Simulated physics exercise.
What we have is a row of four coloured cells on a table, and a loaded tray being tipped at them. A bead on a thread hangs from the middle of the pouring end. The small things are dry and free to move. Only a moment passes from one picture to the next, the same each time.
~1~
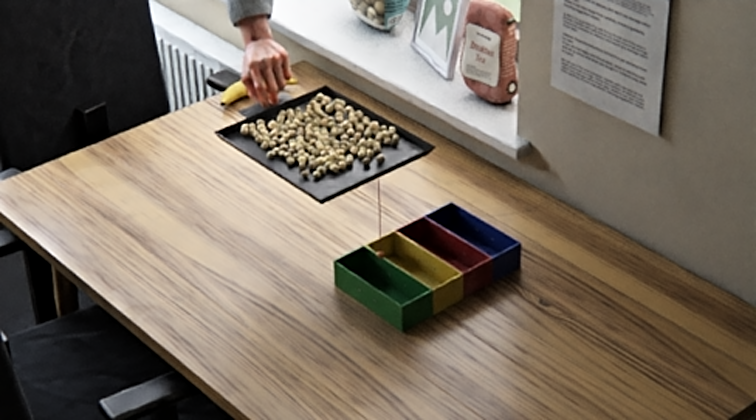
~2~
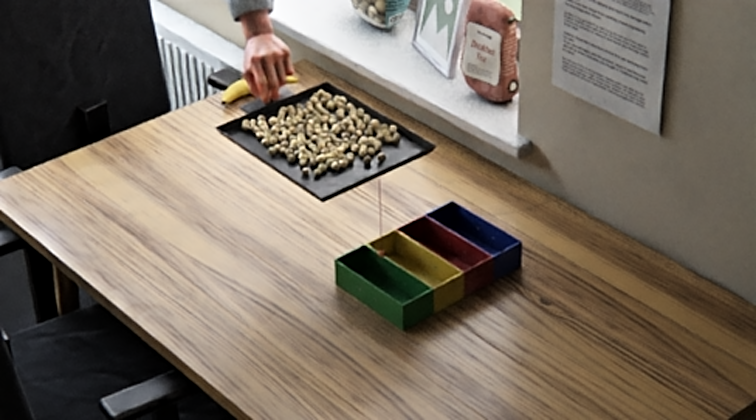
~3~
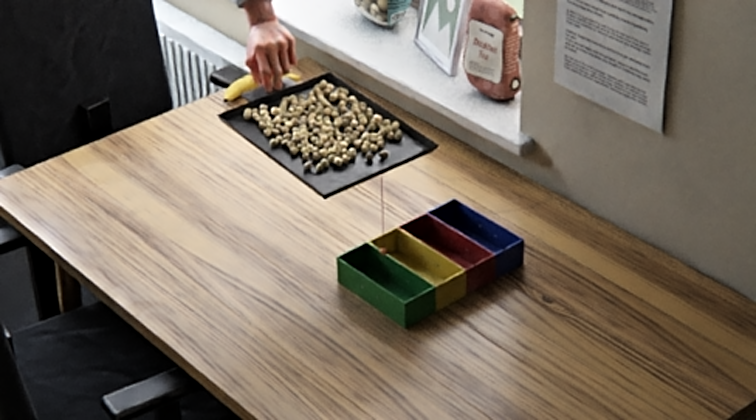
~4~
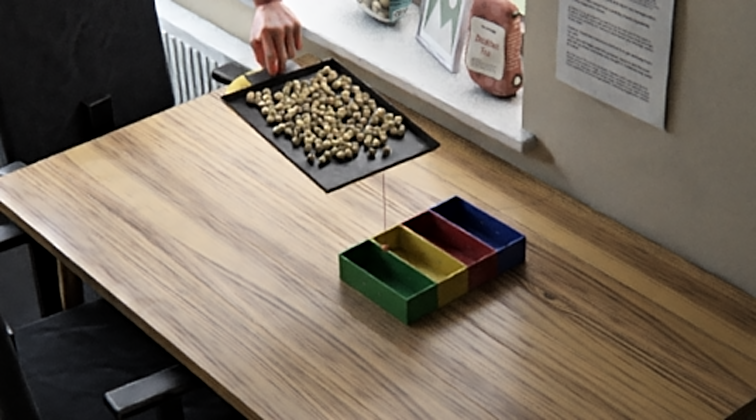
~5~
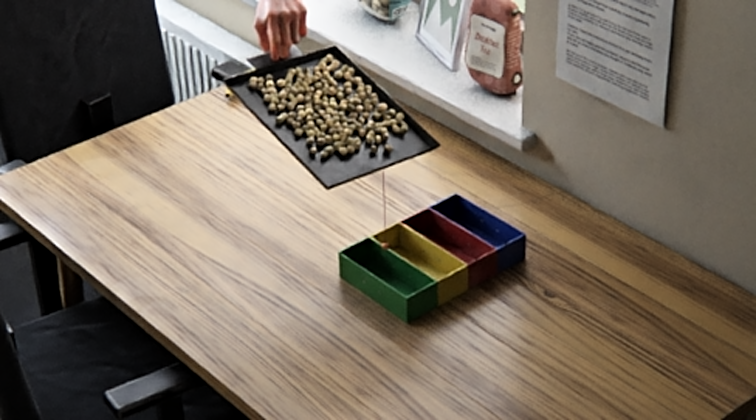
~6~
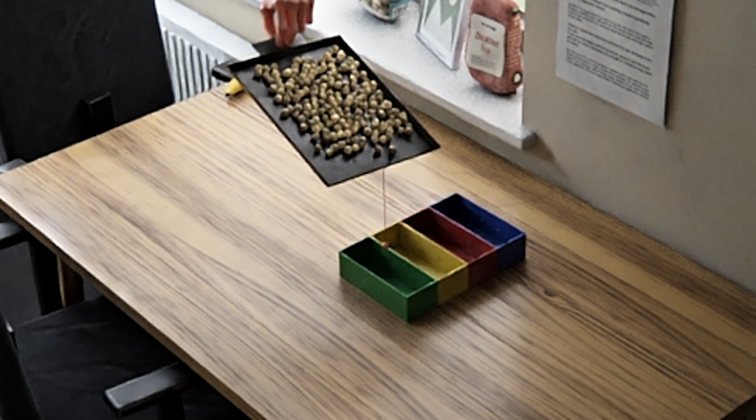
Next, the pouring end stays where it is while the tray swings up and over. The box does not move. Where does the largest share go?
Fullest: The red cell.
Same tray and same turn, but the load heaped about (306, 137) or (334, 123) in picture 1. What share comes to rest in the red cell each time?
About 30 and 40 per cent.
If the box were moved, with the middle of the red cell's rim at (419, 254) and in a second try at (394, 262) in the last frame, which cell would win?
One: Blue. Two: Blue.
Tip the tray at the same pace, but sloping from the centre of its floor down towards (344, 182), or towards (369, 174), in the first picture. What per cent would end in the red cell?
Near 0 % and 10 %.
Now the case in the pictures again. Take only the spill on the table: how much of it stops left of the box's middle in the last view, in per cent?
Roughly 20 in a hundred.
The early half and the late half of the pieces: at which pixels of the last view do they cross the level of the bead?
First near (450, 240), later near (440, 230).
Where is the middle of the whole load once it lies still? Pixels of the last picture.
Around (452, 269).
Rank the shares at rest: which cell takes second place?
Second comes the yellow one.
Just after the last frame, tray tipped steeply; roughly a third on the tray; about a tenth in the red cell; about a tenth in the yellow cell; just a few in the blue cell; just a few in the green cell; roughly a third falling or outside the box.
A moment on, tray tipped past a quarter turn; roughly half in the red cell; roughly a quarter in the yellow cell; about a tenth in the blue cell; about a tenth in the green cell; about a tenth falling or outside the box.
Further on, tray tipped past a quarter turn; roughly half in the red cell; roughly a quarter in the yellow cell; about a tenth in the blue cell; about a tenth in the green cell; about a tenth falling or outside the box.
When it is over, tray tipped past a quarter turn; roughly half in the red cell; roughly a quarter in the yellow cell; about a tenth in the blue cell; about a tenth in the green cell; about a tenth outside the box.
